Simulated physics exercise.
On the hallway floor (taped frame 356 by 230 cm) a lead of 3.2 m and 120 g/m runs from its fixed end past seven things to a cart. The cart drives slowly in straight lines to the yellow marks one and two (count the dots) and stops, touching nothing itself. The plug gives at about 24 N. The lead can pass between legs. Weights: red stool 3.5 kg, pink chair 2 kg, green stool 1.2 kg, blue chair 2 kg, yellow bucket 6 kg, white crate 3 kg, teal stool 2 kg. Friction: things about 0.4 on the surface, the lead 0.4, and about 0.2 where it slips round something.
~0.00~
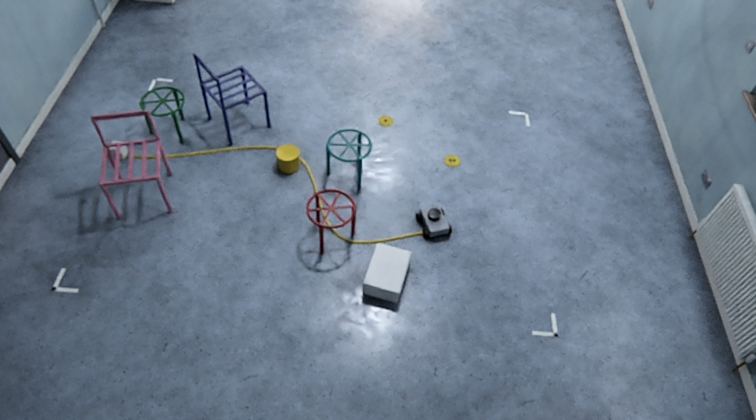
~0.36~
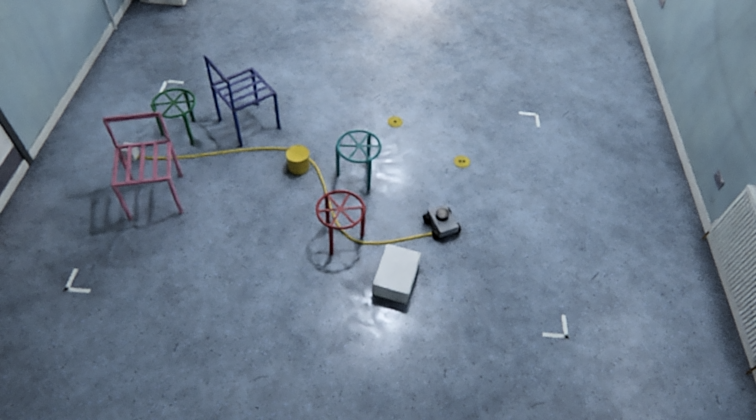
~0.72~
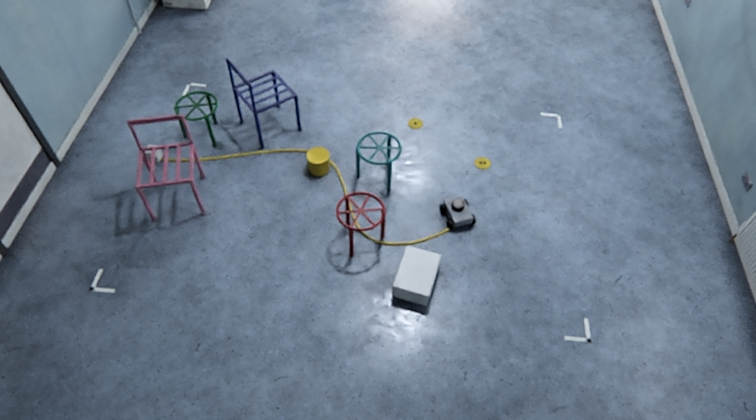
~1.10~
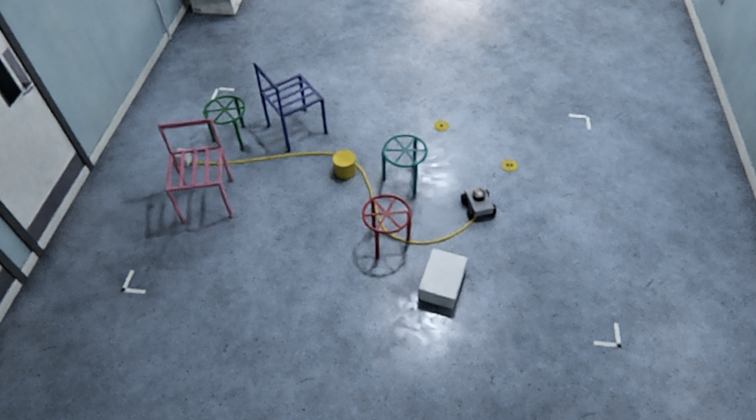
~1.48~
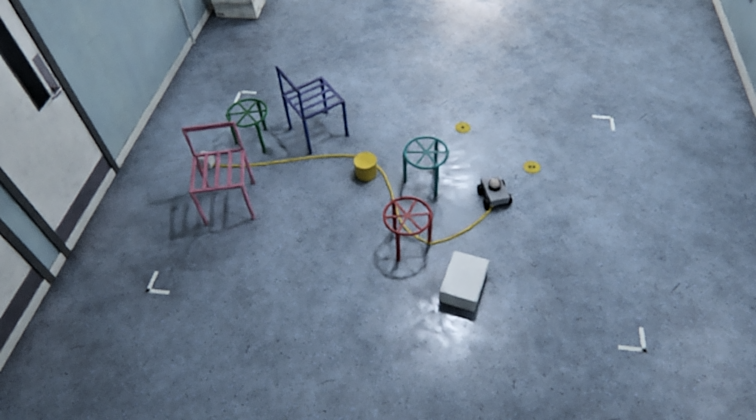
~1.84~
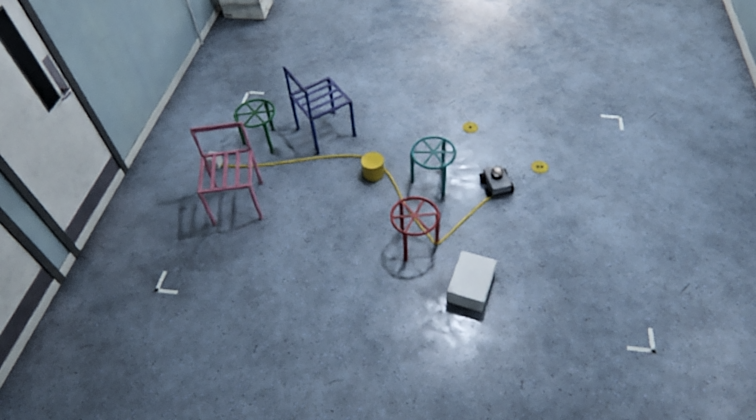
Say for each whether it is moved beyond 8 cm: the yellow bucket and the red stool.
In order: The yellow bucket hardly stirs; the red stool leaves its place.
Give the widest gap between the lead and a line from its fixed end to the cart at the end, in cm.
About 50 cm.
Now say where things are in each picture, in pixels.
In the first frame, shows, yellow bucket (288, 152); red stool (331, 207); marks (386, 121) (452, 161); lead runs through (303, 161) (395, 238); cart (435, 231).
In the second frame, shows, lead runs through (313, 163) (405, 239); cart (444, 231).
In the third frame, shows, lead runs through (333, 164) (426, 239); cart (459, 221).
In the fourth frame, shows, lead runs through (359, 167) (453, 235); cart (480, 211).
In the fifth frame, shows, lead runs through (380, 169) (472, 226); cart (496, 201).
In the sixth frame, shows, yellow bucket (373, 160); red stool (415, 215); lead runs through (472, 212); cart (498, 189).
At 3.0 s, cart at (482, 157), 5 N at the fixed end; red stool 6 cm off its start.
At 4.1 s, cart at (473, 129), 3 N at the fixed end; red stool 16 cm off its start.
At 5.2 s, cart at (509, 149), lead slack at the fixed end; red stool 16 cm off its start at (421, 199).
At 6.4 s, cart at (539, 166), lead slack at the fixed end; red stool 16 cm off its start.
At 6.8 s, cart at (539, 166), lead slack at the fixed end; red stool 16 cm off its start at (421, 199), yellow bucket 0 cm off its start at (373, 160).
